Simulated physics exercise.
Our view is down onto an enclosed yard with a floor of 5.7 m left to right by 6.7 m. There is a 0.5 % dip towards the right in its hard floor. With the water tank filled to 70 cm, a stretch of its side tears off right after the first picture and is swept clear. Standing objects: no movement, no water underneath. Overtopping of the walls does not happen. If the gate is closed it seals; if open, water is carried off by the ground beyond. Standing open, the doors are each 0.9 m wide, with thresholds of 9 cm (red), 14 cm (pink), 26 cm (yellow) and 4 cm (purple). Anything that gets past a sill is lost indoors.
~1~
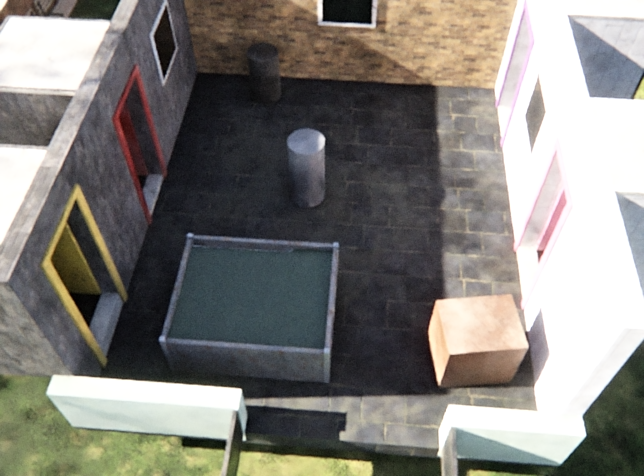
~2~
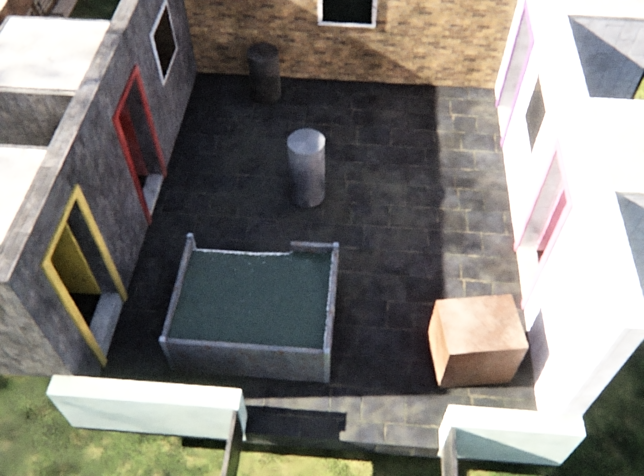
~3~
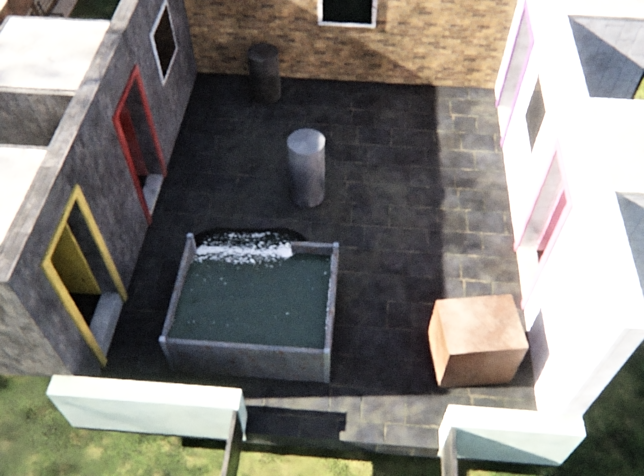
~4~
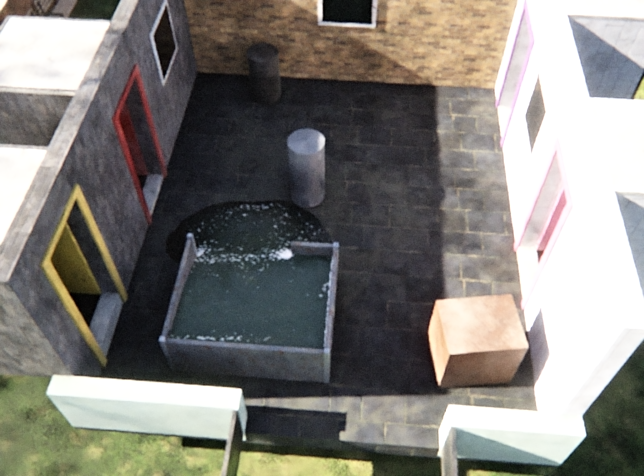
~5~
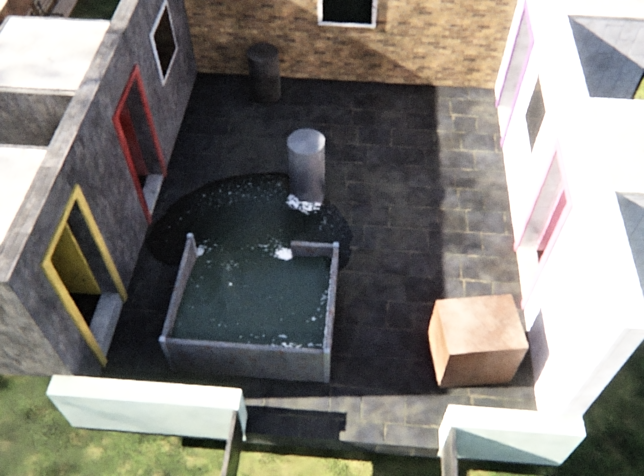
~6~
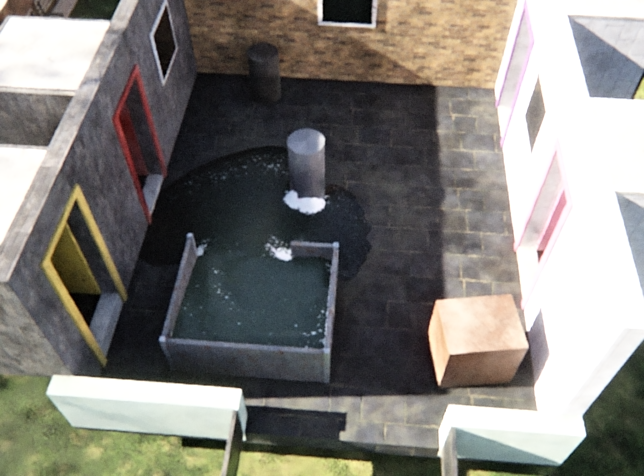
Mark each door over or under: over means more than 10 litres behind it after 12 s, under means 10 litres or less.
Red door over, pink door under, yellow door under, purple door over.
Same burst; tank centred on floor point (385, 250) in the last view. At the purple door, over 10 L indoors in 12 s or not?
After that, the purple door ends up outside the limit.
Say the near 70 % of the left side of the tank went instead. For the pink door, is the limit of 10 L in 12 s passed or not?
Then: Pink under.
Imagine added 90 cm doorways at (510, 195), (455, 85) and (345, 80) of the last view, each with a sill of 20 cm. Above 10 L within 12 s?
Check each in turn: The first fails, the second fails, the third fails.
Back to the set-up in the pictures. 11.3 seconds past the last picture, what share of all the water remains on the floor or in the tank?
Some 80 in a hundred.
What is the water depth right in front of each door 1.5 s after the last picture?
Red 16 cm, pink 0 cm, yellow 0 cm, purple 0 cm.
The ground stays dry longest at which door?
The yellow door.
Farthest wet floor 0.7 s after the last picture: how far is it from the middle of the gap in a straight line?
About 4.6 m out.
Then, 0.7 s after the last picture water covers 35 % of the floor and is deepest (33 cm) near (292, 208); red door 16 cm at the sill, 0 L in, pink door not reached, yellow door not reached, purple door not reached.
Then, 1.5 s after the last picture water covers 50 % of the floor and is deepest (46 cm) near (217, 74); red door 16 cm at the sill, 28 L in, pink door not reached, yellow door not reached, purple door not reached.
Then, 2.8 s after the last picture water covers 55 % of the floor and is deepest (29 cm) near (245, 76); red door 10 cm at the sill, 45 L in, pink door 2 cm at the sill, 0 L in, yellow door not reached, purple door 8 cm at the sill, 1 L in.
Then, 6.3 s after the last picture water covers 80 % of the floor and is deepest (16 cm) near (493, 89); red door 8 cm at the sill, 48 L in, pink door 5 cm at the sill, 0 L in, yellow door not reached, purple door 14 cm at the sill, 148 L in.
Then, 11.3 s after the last picture water covers 100 % of the floor and is deepest (10 cm) near (517, 280); red door 3 cm at the sill, 48 L in, pink door 8 cm at the sill, 0 L in, yellow door 3 cm at the sill, 0 L in, purple door 7 cm at the sill, 279 L in.
